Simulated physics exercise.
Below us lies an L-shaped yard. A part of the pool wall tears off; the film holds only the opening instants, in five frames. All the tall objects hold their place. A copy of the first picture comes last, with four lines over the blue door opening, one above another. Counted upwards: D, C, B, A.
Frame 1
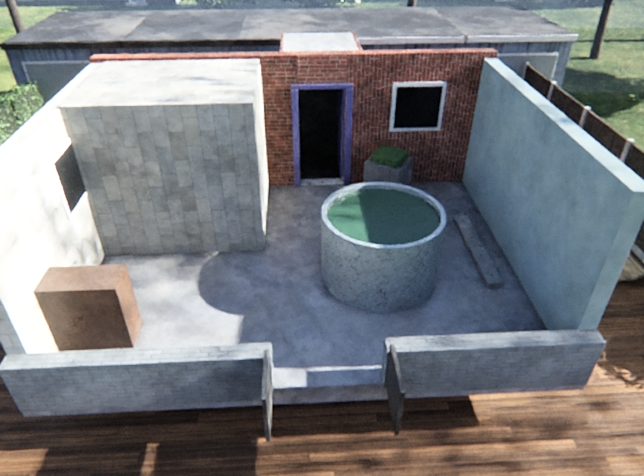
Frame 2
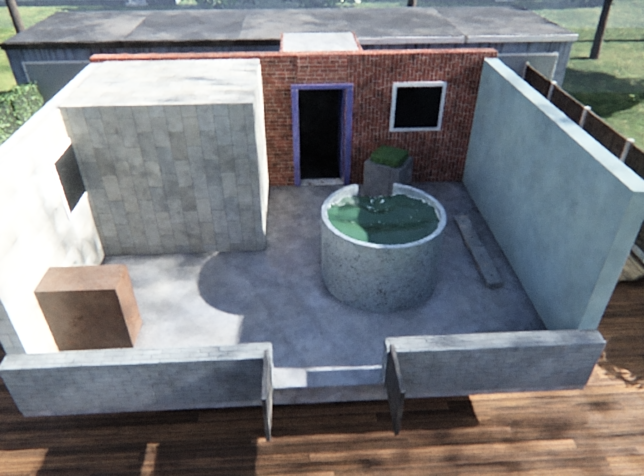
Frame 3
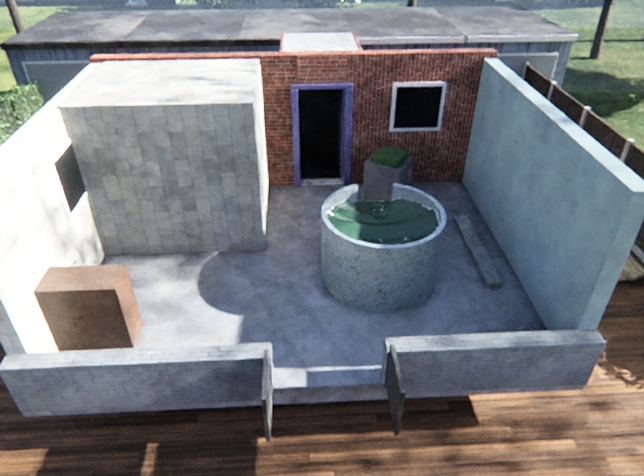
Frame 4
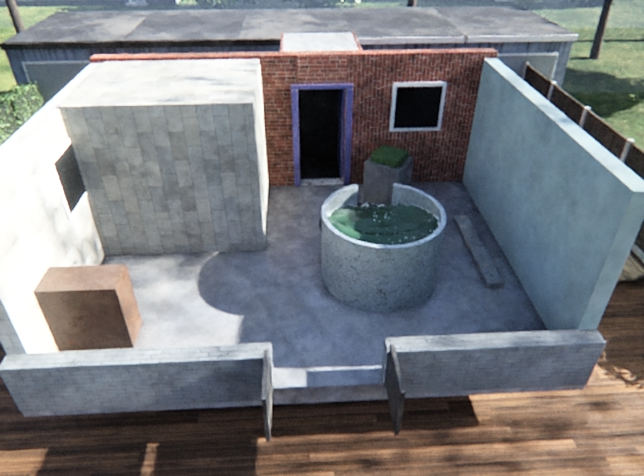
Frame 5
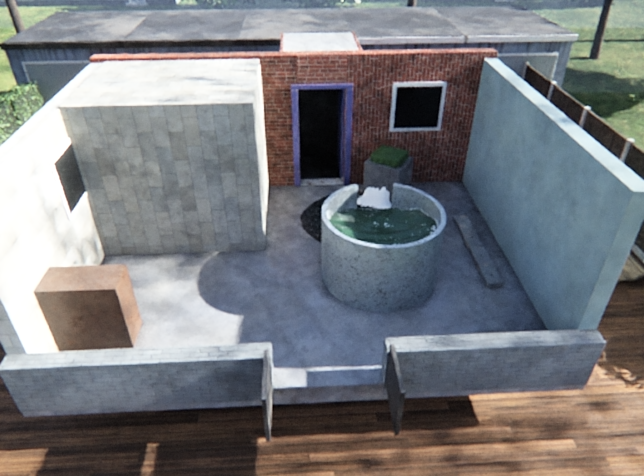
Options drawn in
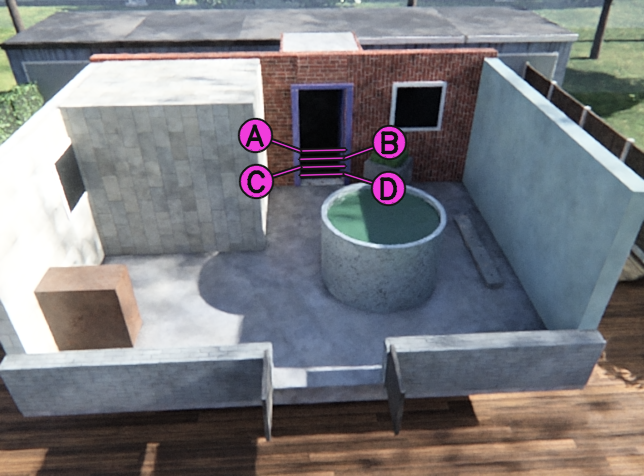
In this clip, a round pool of green water stands in a walled yard; a gap appears in its back rim, the surface ripples and lowers, and a dark wet patch emerges behind it near the blue doorway.
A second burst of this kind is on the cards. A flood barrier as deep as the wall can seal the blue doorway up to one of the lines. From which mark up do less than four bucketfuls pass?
Use height C.
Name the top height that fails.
It is D.
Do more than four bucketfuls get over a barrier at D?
Yes, that goes wrong.
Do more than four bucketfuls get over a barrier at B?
No.
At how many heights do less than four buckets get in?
Three of the four.
On the marked copy, A at (322, 150); B at (322, 158); C at (322, 166); D at (322, 174); from the bottom up D, C, B, A.
For height A, nothing gets over.
For height B, nothing gets over.
For height C, a splash gets over, under a bucket.
For height D, about 14 bucketfuls get in.
